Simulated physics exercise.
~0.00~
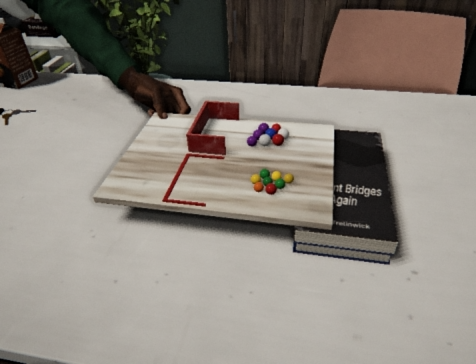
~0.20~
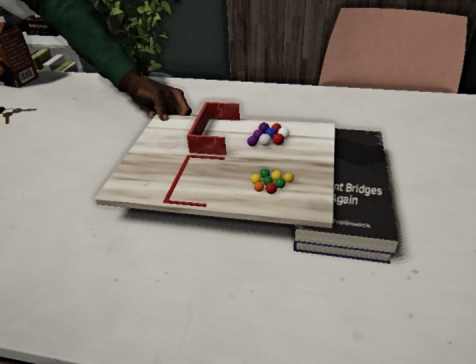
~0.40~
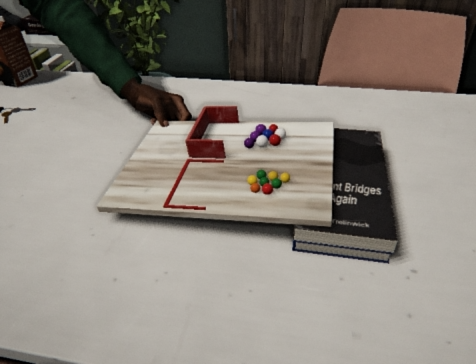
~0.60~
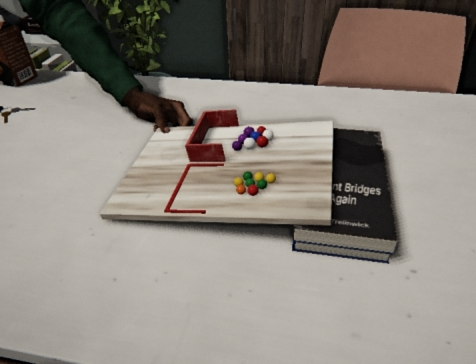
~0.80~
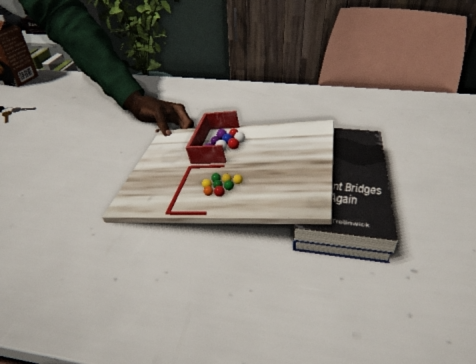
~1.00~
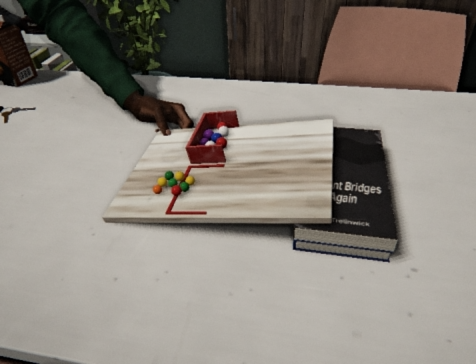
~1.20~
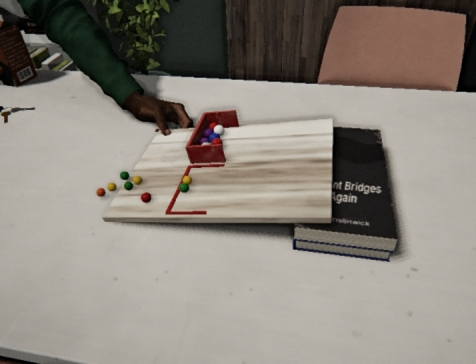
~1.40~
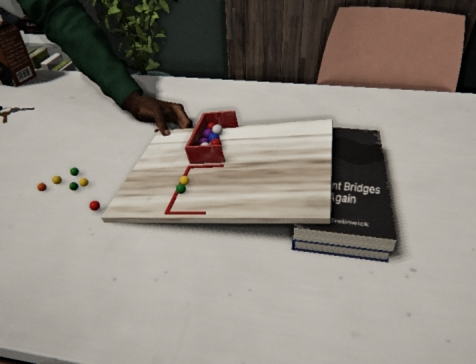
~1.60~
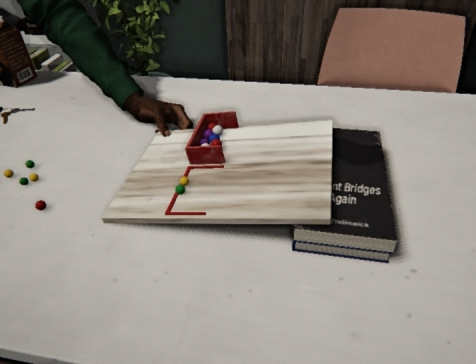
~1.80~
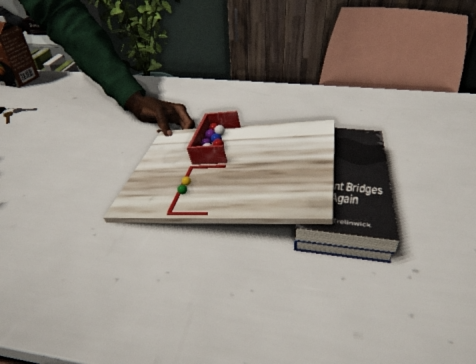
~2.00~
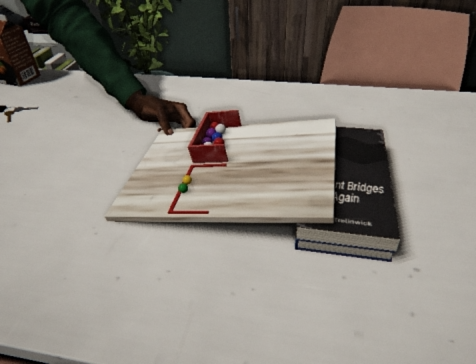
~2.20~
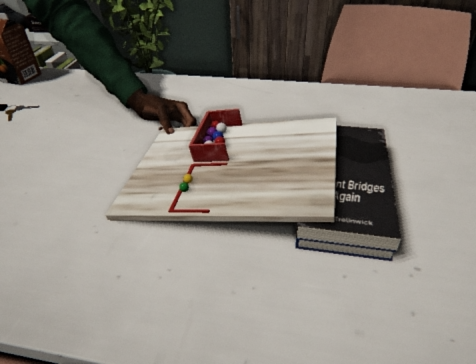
On a tilting board, near balls mostly roll over a red bar; far ones stay behind theirs.
